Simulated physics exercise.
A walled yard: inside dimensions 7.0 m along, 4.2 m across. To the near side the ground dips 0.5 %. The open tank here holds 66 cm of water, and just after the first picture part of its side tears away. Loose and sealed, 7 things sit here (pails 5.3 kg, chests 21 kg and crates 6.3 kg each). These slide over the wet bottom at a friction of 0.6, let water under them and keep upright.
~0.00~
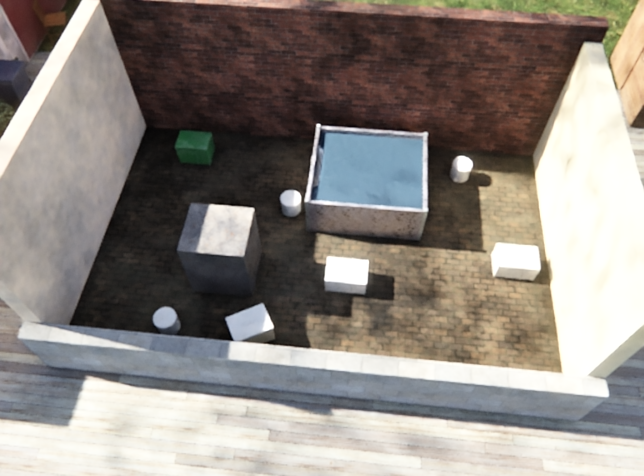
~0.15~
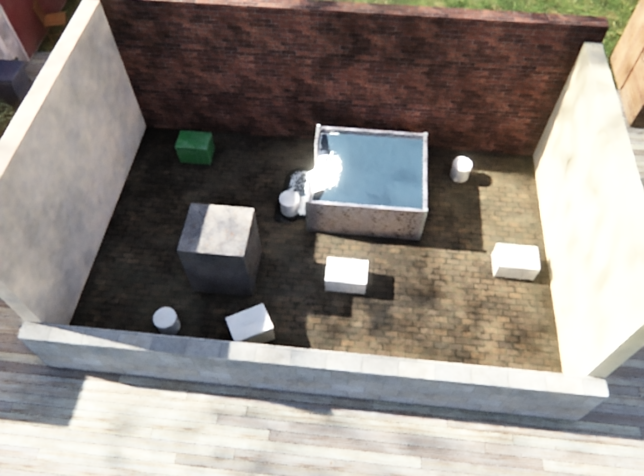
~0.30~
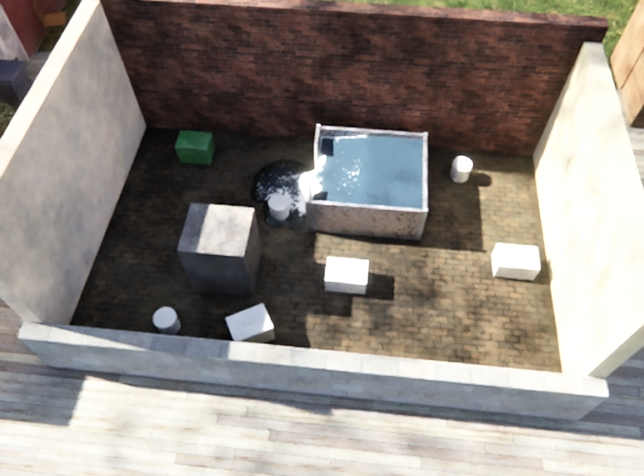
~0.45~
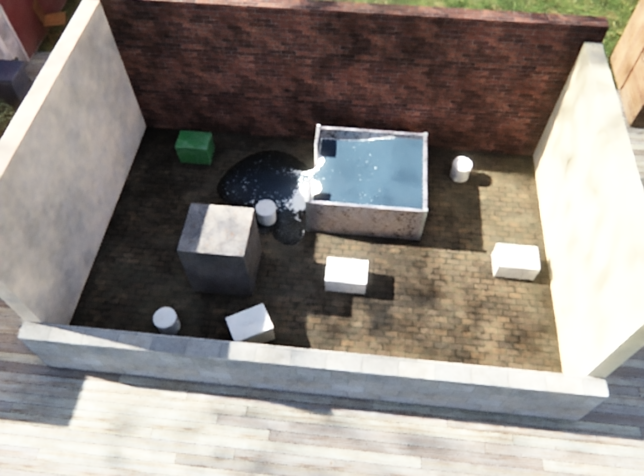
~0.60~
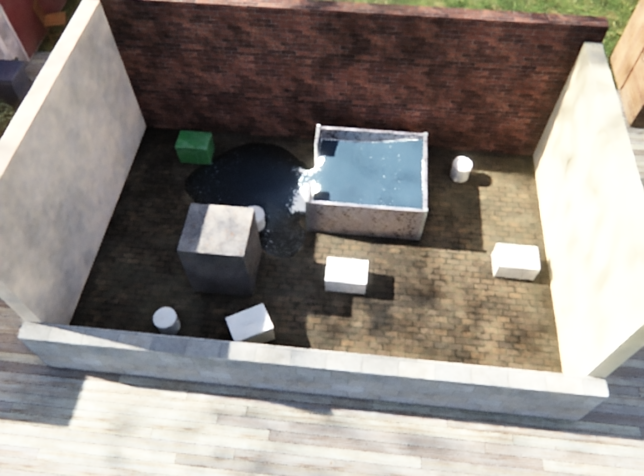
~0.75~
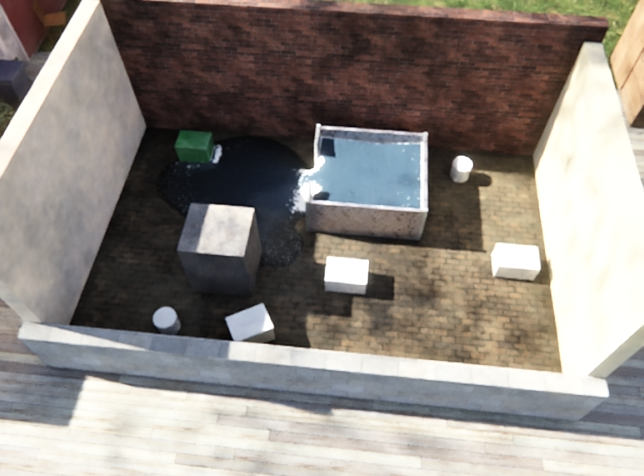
A walled yard with a brick back wall and pale side walls is seen from high above by a still camera. A water-filled tank stands right of centre at the back, with a green box at back left, a tall grey block and small white blocks and cylinders around. Water bursts from the tank's left side, pushes one white cylinder leftward behind the grey block, and spreads darkly to the green box.
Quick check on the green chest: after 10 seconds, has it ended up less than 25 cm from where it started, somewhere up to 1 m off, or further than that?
Washed away.
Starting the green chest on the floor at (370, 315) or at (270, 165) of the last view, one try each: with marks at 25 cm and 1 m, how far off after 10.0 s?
In turn: It holds its place; it gets carried off.
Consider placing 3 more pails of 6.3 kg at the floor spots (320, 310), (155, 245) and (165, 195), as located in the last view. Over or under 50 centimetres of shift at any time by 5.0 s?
Answers, first to last: Not exceeding, exceeding, exceeding.
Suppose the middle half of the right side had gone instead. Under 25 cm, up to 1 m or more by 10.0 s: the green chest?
The green chest simply stays where it is.
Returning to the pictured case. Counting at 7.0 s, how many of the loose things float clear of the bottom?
It comes to 1.
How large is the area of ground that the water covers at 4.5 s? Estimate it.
Roughly 17 m2.
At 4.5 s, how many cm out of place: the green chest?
Shift: About 200 cm.
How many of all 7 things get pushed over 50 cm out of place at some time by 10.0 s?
It adds up to 5.
After 2.0 s the green chest is near (144, 132), 0.8 m from its start, afloat; 2 afloat.
After 4.5 s the green chest is near (122, 231), 2.1 m from its start, afloat; 3 afloat.
After 7.0 s the green chest is near (117, 297), 3.1 m from its start, afloat; 1 afloat.
After 10.0 s the green chest is near (222, 325), 3.5 m from its start, afloat; 5 afloat.
